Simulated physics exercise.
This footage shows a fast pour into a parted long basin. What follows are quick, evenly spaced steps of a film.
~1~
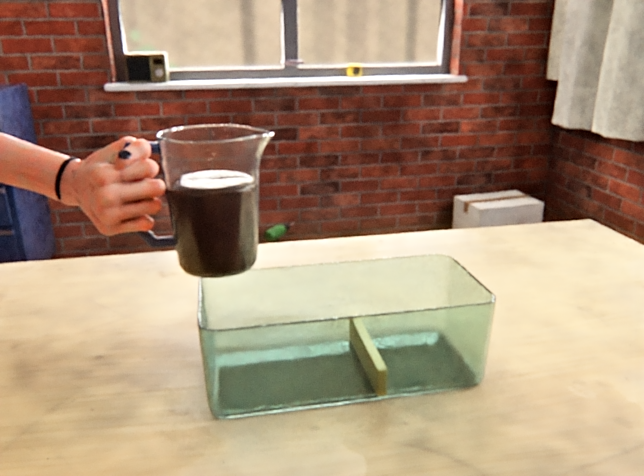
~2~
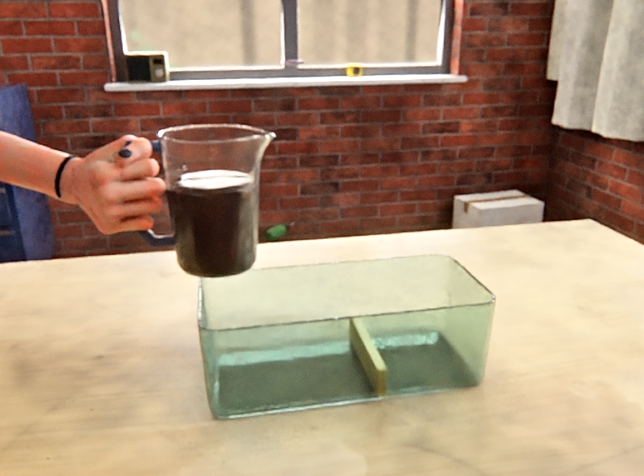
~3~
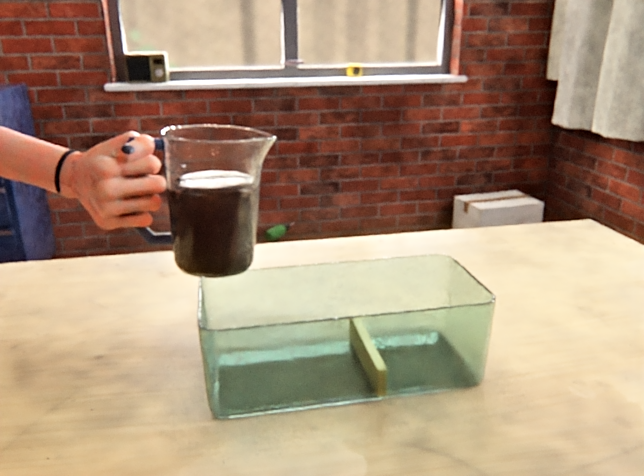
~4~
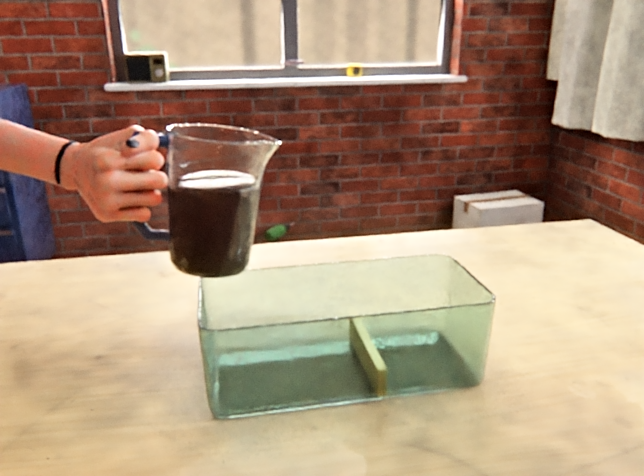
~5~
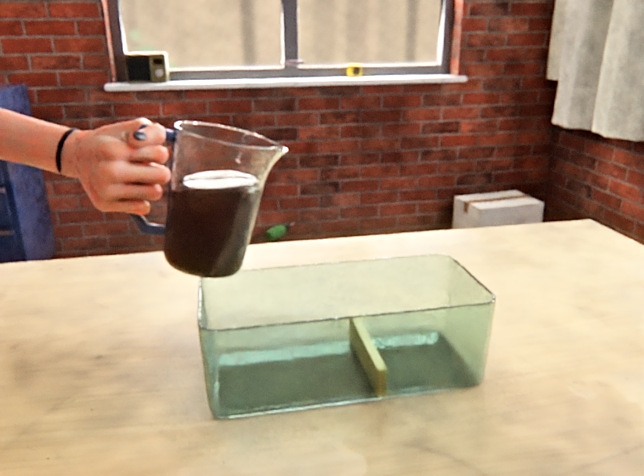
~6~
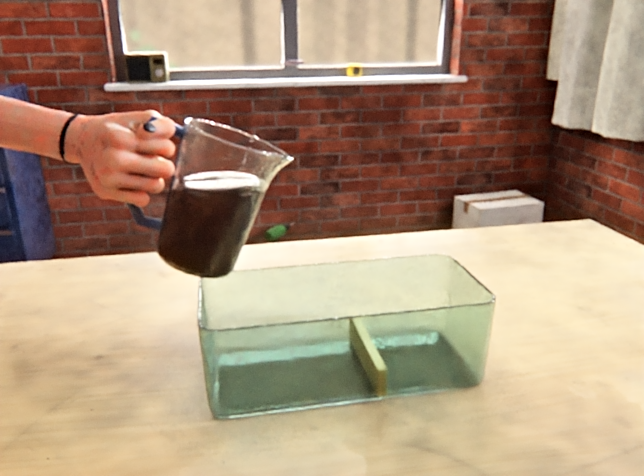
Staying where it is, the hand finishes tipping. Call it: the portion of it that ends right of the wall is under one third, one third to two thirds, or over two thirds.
Under one third.
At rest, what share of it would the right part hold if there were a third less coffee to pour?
About 10 %.
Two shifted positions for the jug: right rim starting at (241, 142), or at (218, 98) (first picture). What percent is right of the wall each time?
Near 10 per cent for the first start, near 10 per cent for the second.
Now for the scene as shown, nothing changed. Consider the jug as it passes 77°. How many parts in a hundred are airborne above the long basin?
Near 10 parts in a hundred.
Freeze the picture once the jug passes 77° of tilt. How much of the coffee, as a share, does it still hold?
90 per cent or so.
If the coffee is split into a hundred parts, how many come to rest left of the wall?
That is roughly 95 percent of it.
A moment on, the jug is tipped on its side and 90 per cent is still to pour, 1 is left of the wall and 0 right of it.
Next, the jug is tipped right over and 33 per cent is still to pour, 49 is left of the wall and 0 right of it.
Then the jug is tipped right over and 3 per cent is still to pour, 89 is left of the wall and 3 right of it.
Later the jug is tipped right over and 0 per cent is still to pour, 93 is left of the wall and 5 right of it.
At rest 93 per cent lies left of the wall, 4 right of it and 3 outside.
